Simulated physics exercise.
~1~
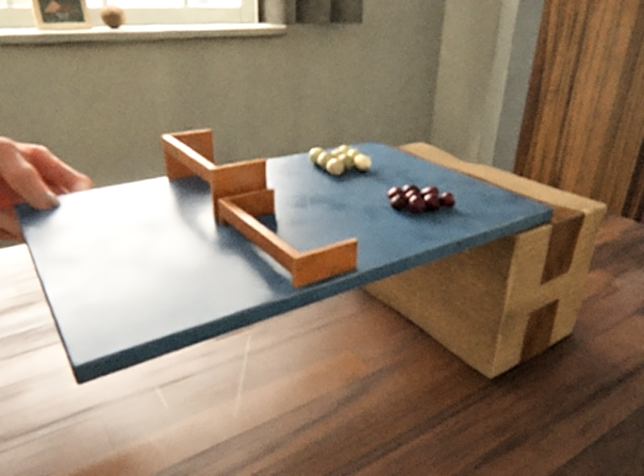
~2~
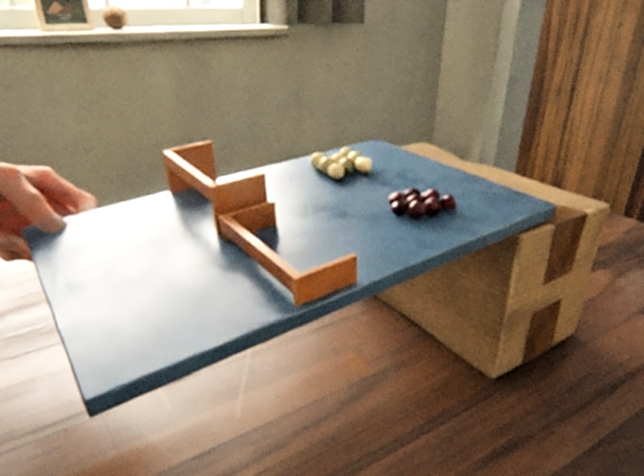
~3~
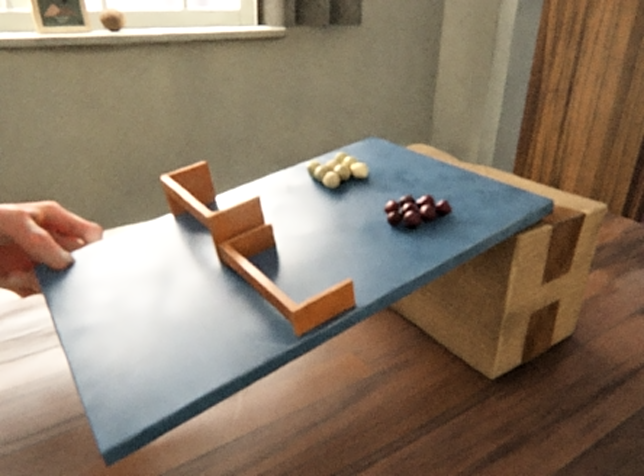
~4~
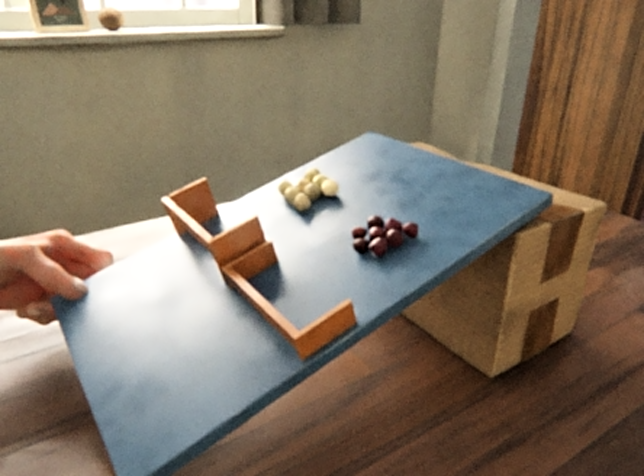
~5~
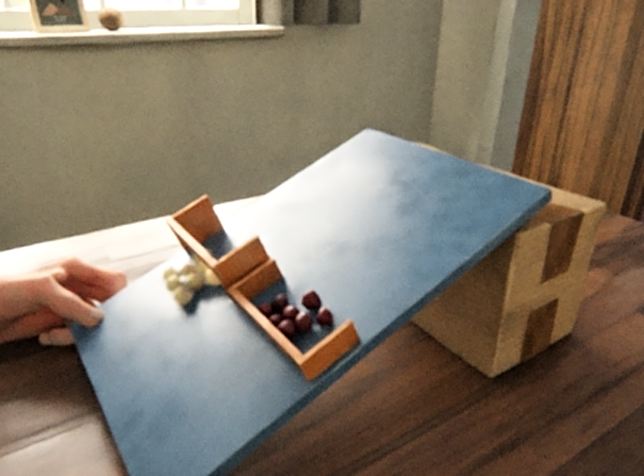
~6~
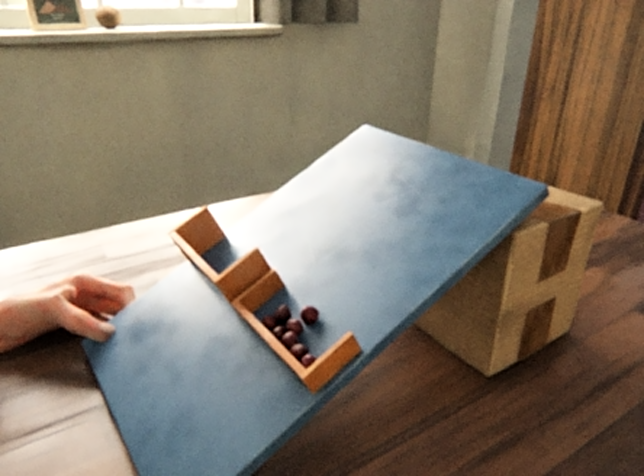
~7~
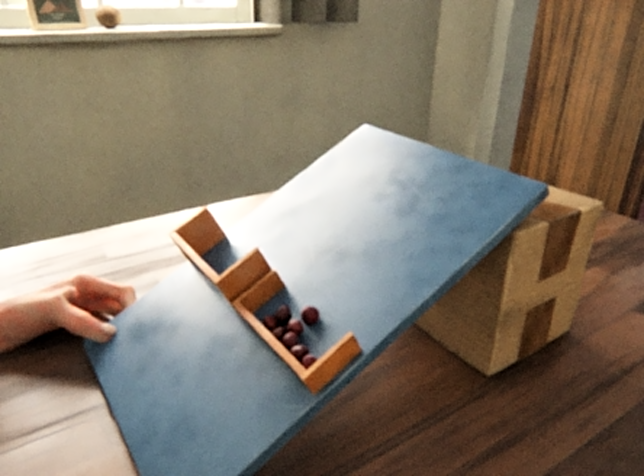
Blue board tilting steeply as a hand lowers one end, pale balls slipping under an orange bar, dark red ones held back.
